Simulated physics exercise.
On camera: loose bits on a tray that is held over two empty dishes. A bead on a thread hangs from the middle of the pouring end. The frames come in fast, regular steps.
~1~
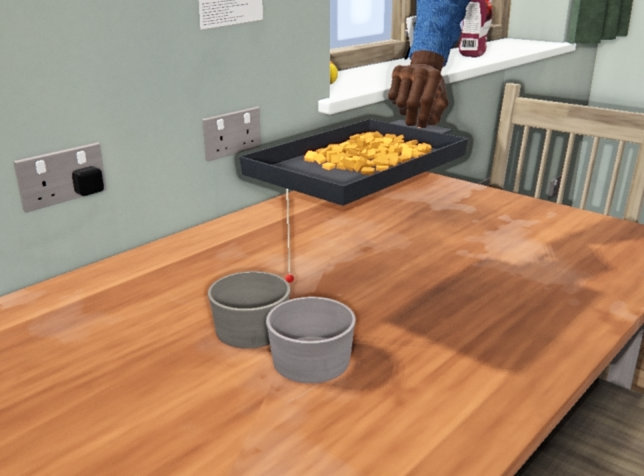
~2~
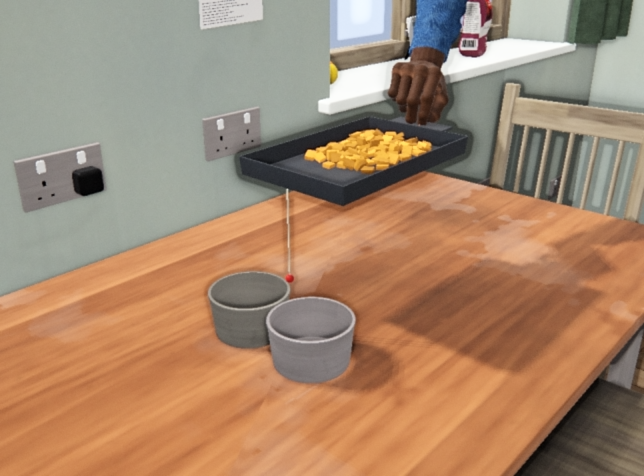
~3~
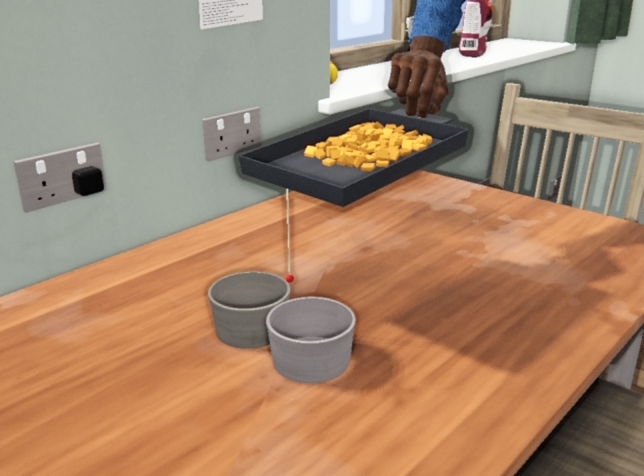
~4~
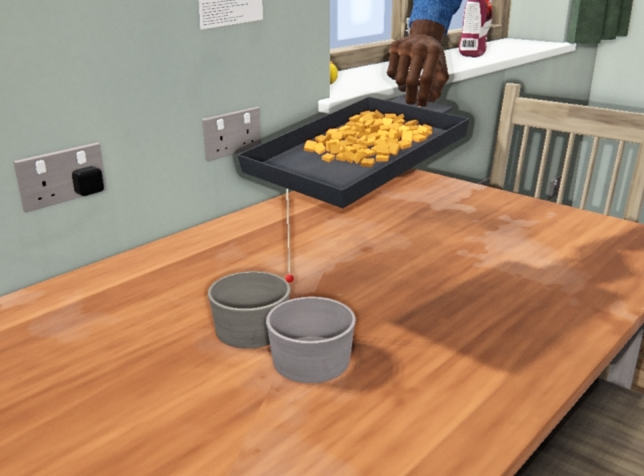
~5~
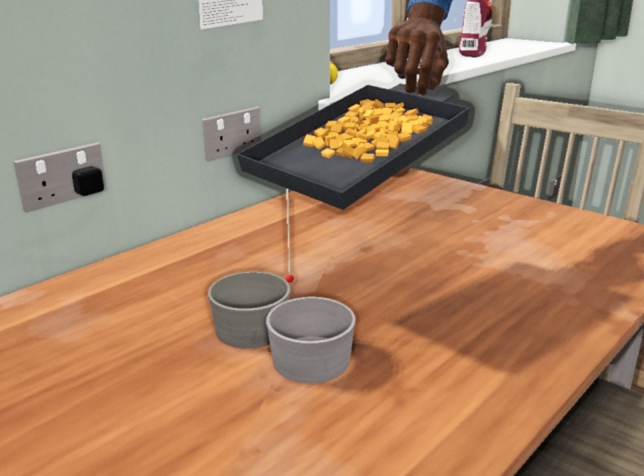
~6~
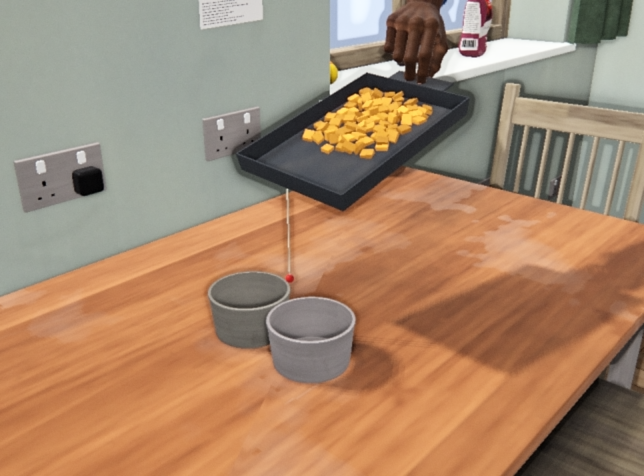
To begin with, a hand holds a dark tray of small orange-yellow pieces nearly level above two empty grey dishes on a wooden table, a red bead hanging from its near end. The hand then gradually raises the far end, slanting the tray down toward the viewer while the pieces stay bunched together.
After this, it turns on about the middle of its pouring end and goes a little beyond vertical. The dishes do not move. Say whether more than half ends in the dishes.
They take over half between them.
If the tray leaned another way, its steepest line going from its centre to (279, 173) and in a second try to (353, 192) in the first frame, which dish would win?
In turn: The dish on the left; the right dish.
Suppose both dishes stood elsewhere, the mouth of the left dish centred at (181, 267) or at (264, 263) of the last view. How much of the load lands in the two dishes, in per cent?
The first gives 0 %, the second 0 %.
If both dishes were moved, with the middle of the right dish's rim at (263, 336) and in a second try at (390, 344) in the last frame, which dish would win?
First the right dish, then the left-hand dish.
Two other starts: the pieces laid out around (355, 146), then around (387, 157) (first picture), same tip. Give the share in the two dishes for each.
Roughly 80 per cent, and 90 per cent.
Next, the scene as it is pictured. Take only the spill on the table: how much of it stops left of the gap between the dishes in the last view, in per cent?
Some 100 per cent.
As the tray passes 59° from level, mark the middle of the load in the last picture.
Near (317, 179).
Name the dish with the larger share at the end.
That is the right dish.
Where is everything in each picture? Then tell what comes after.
In the first frame, corners of the pouring end (242, 156) and (343, 185), level; middle of the load (370, 153), small crackers; left dish (220, 321); right dish (281, 353); bead on its thread (290, 279).
In the second frame, corners of the pouring end (242, 156) and (343, 186), level; middle of the load (370, 151).
In the third frame, corners of the pouring end (241, 155) and (343, 187), tipped barely, lowest at the right corner; middle of the load (370, 146).
In the fourth frame, corners of the pouring end (240, 155) and (342, 189), tipped a little, lowest at the right corner; middle of the load (370, 138).
In the fifth frame, corners of the pouring end (239, 154) and (342, 191), tipped a little, lowest at the right corner; middle of the load (370, 130).
In the sixth frame, corners of the pouring end (238, 153) and (341, 193), tipped clearly, lowest at the right corner; middle of the load (369, 122); left dish (220, 321); right dish (281, 353).
Just after the last frame, tray tipped steeply; almost all on the tray; about a tenth in the air.
A moment on, tray tipped right over; the larger part on the tray; about a tenth in the right dish; just a few in the left dish; about a tenth outside both; just a few in the air.
Further on, tray tipped past a quarter turn; the larger part in the right dish; about a tenth in the left dish; about a tenth outside both.
When it is over, tray tipped past a quarter turn; the larger part in the right dish; about a tenth in the left dish; about a tenth outside both.
